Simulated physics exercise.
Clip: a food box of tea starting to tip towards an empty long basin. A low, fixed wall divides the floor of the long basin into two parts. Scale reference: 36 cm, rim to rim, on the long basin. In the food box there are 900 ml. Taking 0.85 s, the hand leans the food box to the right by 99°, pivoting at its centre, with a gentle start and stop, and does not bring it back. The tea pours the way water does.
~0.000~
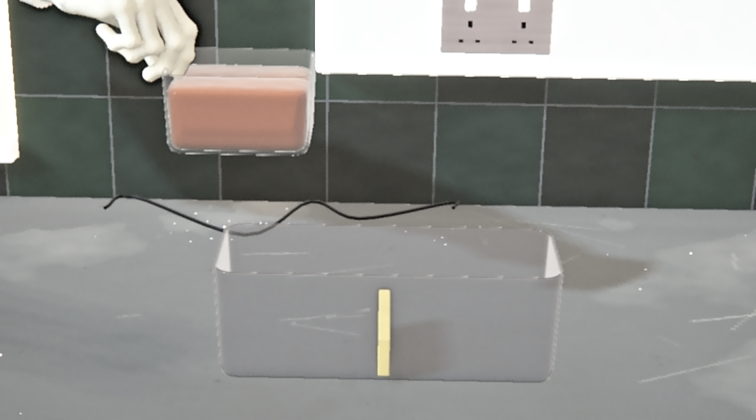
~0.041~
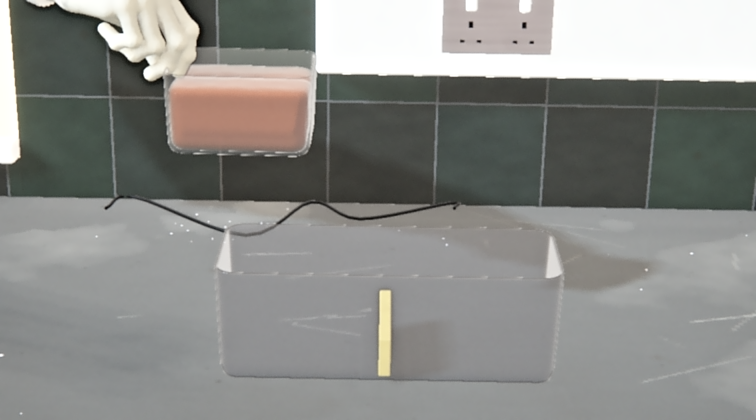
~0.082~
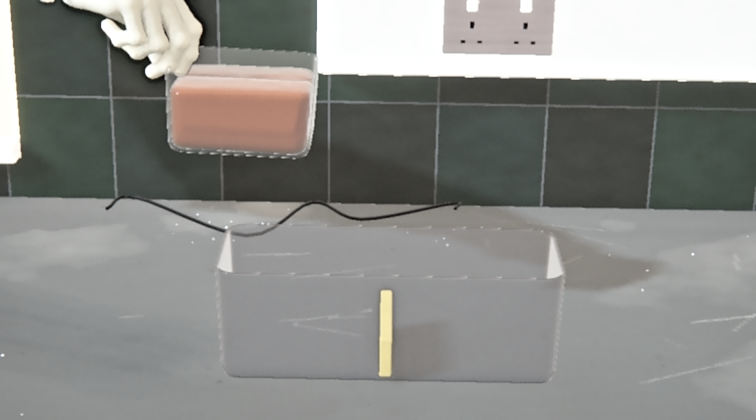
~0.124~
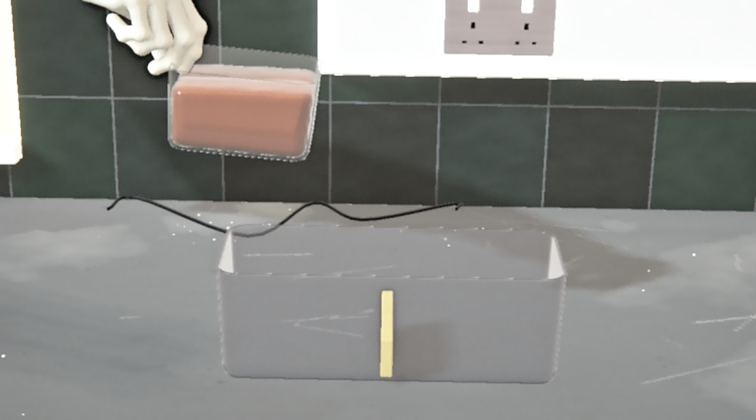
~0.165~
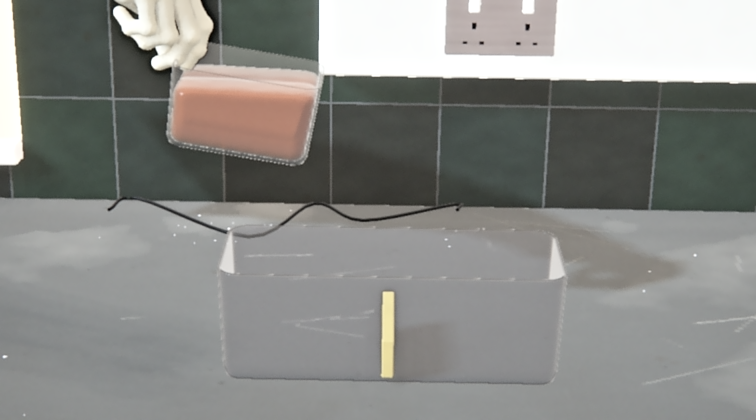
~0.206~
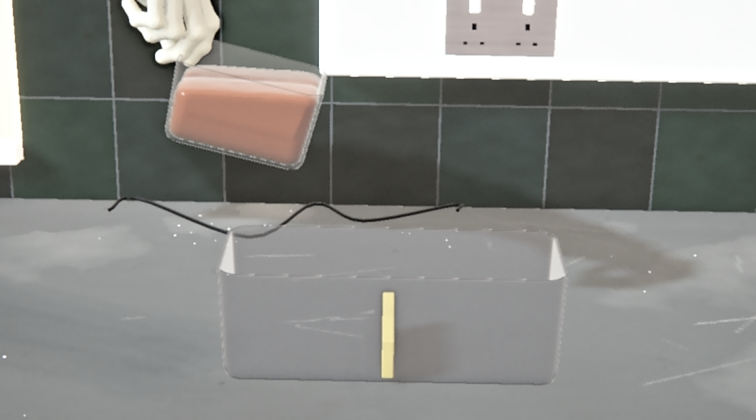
The footage shows a pale hand at a clear container of reddish-brown contents, above an empty transparent basin against dark green tiles; the container stays nearly level at first, then the hand leans it slightly to the right.
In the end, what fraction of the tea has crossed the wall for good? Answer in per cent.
In the end about 52 per cent has crossed for good.
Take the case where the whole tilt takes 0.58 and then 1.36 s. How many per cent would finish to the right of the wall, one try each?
40 in a hundred, followed by 55 in a hundred.
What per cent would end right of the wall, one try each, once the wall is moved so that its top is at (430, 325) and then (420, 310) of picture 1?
10 % and 5 %.
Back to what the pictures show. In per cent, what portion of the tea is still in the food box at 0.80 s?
Close to 12 percent of the whole amount.
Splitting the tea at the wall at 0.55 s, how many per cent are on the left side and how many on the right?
Left roughly 2, right roughly 6.
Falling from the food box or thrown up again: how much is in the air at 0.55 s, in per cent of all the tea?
Around 38 in a hundred.
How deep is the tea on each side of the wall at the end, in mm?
Left part about 18 mm deep, right part about 22 mm deep.
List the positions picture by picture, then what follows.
In the first frame, tilt 0°; pouring edge (312, 66); surface from (173, 76) to (311, 79); the long basin's rim runs from (220, 249) to (556, 255); the wall's top is at (384, 315).
In the second frame, tilt 1°; pouring edge (314, 67); surface from (174, 76) to (311, 80).
In the third frame, tilt 2°; pouring edge (316, 69); surface from (176, 76) to (313, 80).
In the fourth frame, tilt 5°; pouring edge (319, 73); surface from (178, 76) to (315, 82).
In the fifth frame, tilt 9°; pouring edge (321, 79); surface from (180, 77) to (318, 84).
In the sixth frame, tilt 14°; pouring edge (323, 85); surface from (181, 77) to (321, 85).
Then, 0.55 s in, the tilt is 71° and 53 per cent is still to pour, 2 is left of the wall and 6 right of it.
Then, 0.80 s in, the tilt is 98° and 12 per cent is still to pour, 21 is left of the wall and 52 right of it.
Then, 1.06 s in, the tilt is 99° and 2 per cent is still to pour, 36 is left of the wall and 52 right of it.
Then, 1.35 s in, the tilt is 99° and 0 per cent is still to pour, 41 is left of the wall and 52 right of it.
Finally, 41 per cent lies left of the wall, 52 right of it and 7 outside.
